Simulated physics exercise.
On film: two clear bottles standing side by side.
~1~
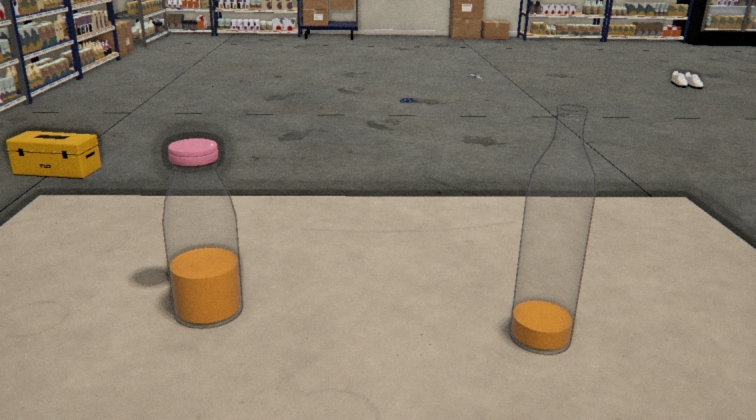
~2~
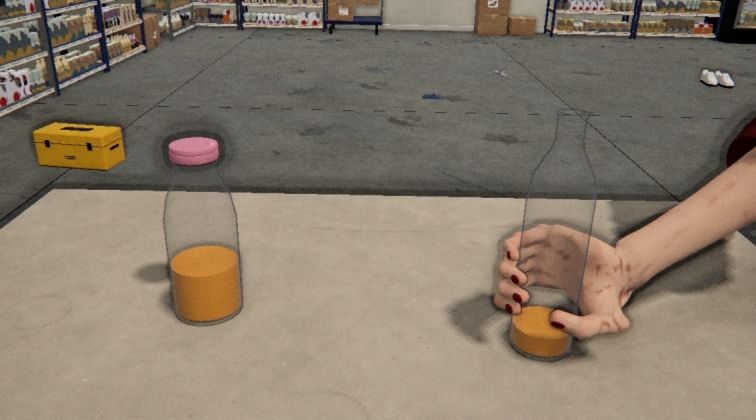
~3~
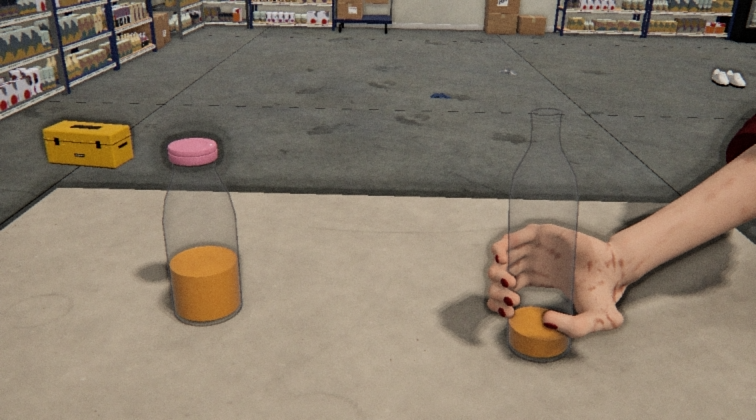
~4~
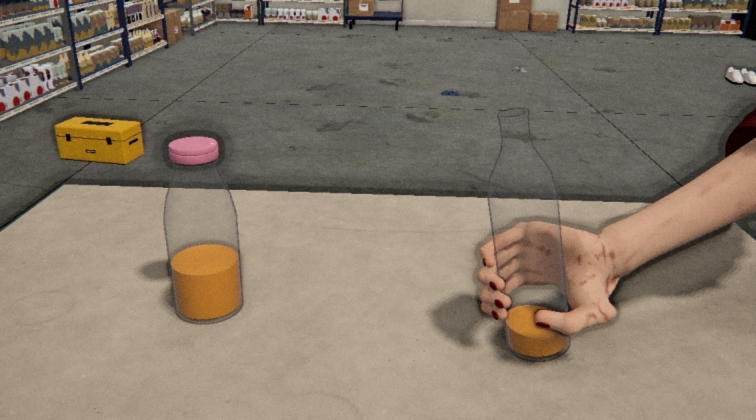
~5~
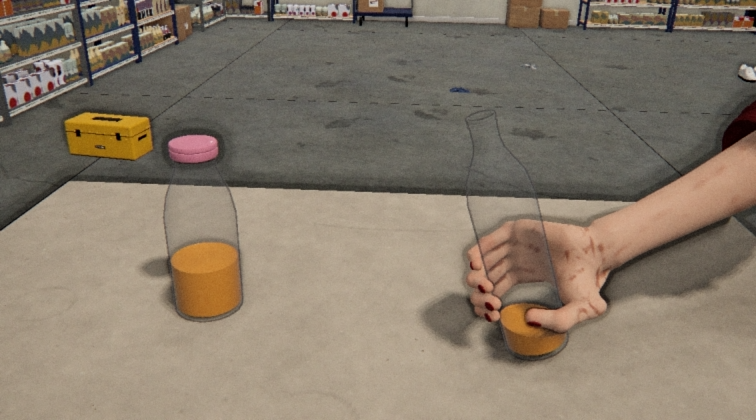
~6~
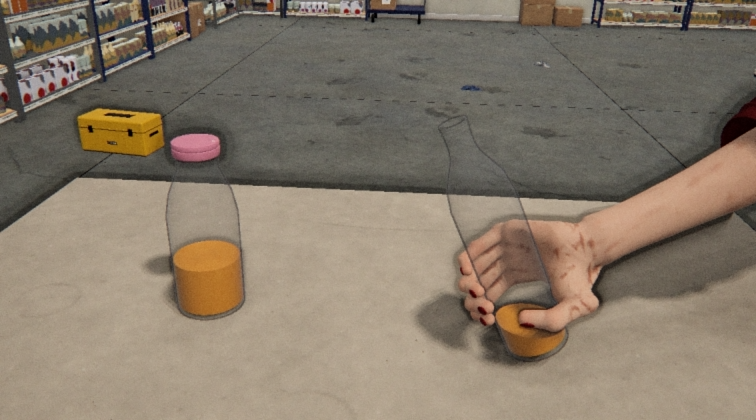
At first, two clear bottles holding orange contents stand upright on a pale surface, the left one capped in pink and the right one open and nearly empty. A hand then grasps the right bottle near its base and gradually tilts its neck leftward, while the left bottle stays upright.
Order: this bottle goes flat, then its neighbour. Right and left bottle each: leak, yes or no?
Left: No, right: No.
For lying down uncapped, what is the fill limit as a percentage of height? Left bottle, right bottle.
16 % and 24 %.
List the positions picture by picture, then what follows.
Both stand upright; right bottle (556, 228) nearly empty, open; left bottle (201, 231) about a quarter full, capped, in the first frame.
A hand takes the right bottle; right bottle nearly empty, surface at (543, 323); left bottle about a quarter full, surface at (204, 262), in the second frame.
The right bottle is being lowered; right bottle (542, 235) nearly empty; left bottle (200, 229) about a quarter full, in the third frame.
The right bottle is being lowered; right bottle nearly empty, surface at (536, 323); left bottle about a quarter full, surface at (205, 260), in the fourth frame.
The right bottle is being lowered; right bottle (510, 233) nearly empty; left bottle (201, 226) about a quarter full, in the fifth frame.
The right bottle is being lowered; right bottle (497, 236) tipped 25°, open; left bottle about a quarter full, surface at (207, 256), capped, in the sixth frame.
A moment on, the right bottle is nearly down; right bottle, all still inside.
Further on, the right bottle lies flat; right bottle, all still inside.
When it is over, both lie flat; right bottle, all still inside; left bottle, all still inside.
